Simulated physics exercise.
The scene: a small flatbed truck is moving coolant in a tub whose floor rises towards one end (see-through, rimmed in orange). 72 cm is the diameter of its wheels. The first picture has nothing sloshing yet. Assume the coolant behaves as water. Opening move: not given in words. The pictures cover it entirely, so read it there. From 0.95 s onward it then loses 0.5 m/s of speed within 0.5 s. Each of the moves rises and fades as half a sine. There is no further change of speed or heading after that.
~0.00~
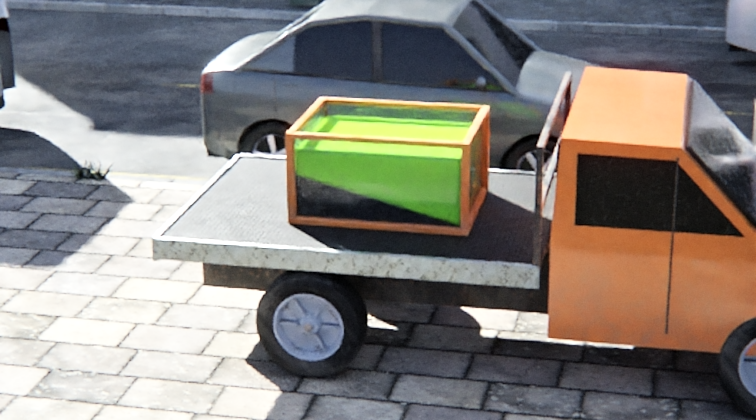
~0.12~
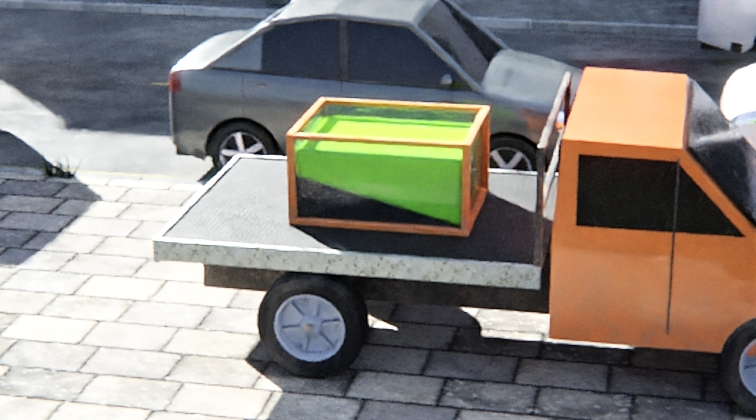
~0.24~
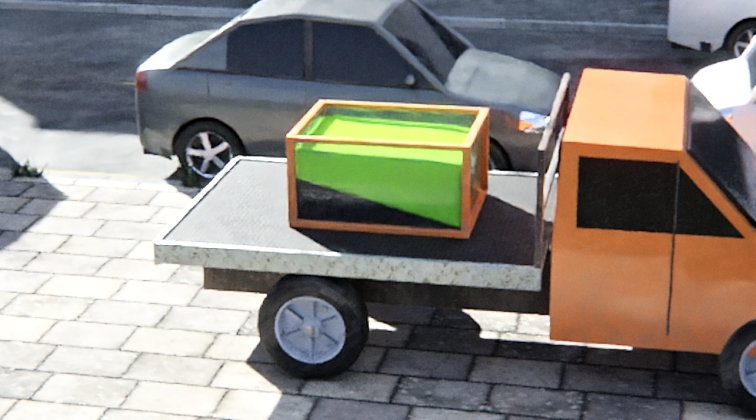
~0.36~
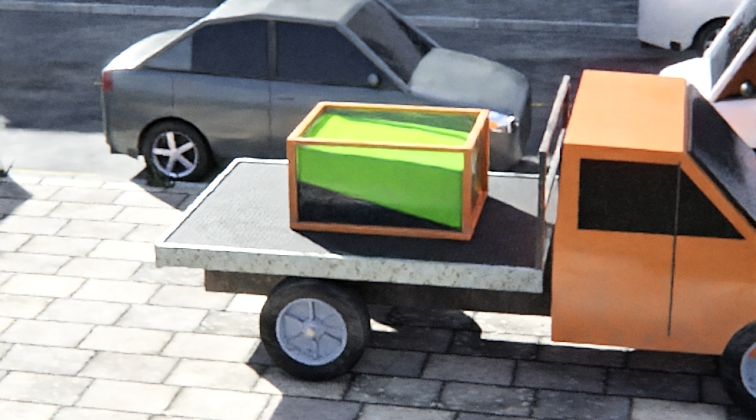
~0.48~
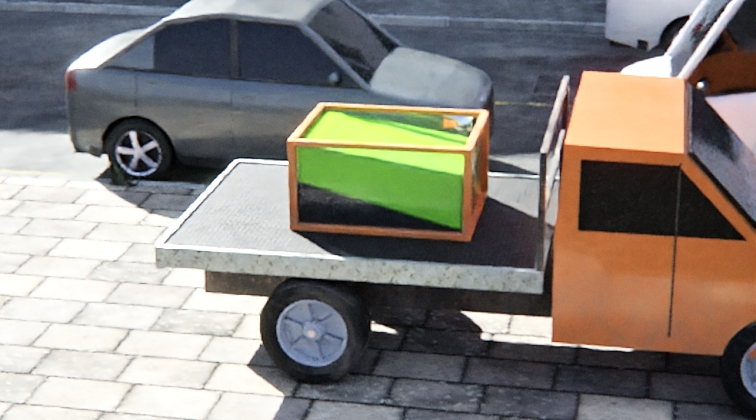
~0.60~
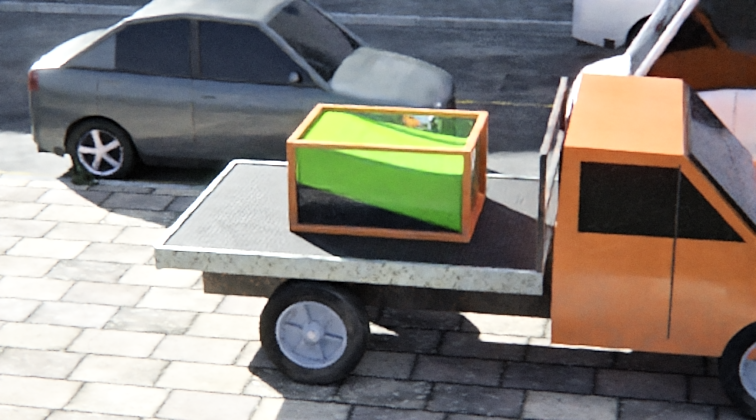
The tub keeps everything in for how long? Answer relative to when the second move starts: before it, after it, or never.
After it.
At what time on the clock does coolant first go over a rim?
Roughly 1.7 seconds.
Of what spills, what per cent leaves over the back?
Fraction of spill: Roughly 30%.
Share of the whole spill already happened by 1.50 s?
Roughly 0 per cent by then.
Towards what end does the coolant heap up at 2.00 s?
Rear end.
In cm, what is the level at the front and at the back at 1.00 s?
At the front 48 cm, at the back 46 cm.
By 1.00 s it stands 46 cm high behind and 47 cm in front; all of it is still inside.
By 1.50 s it stands 33 cm high behind and 59 cm in front; all of it is still inside.
By 2.00 s it stands 63 cm high behind and 39 cm in front; 1 per cent has gone over the front.
By 4.43 s 2 per cent has gone over the front and the back; the first of it left at about 1.70 s, and the second move began at 0.95 s.
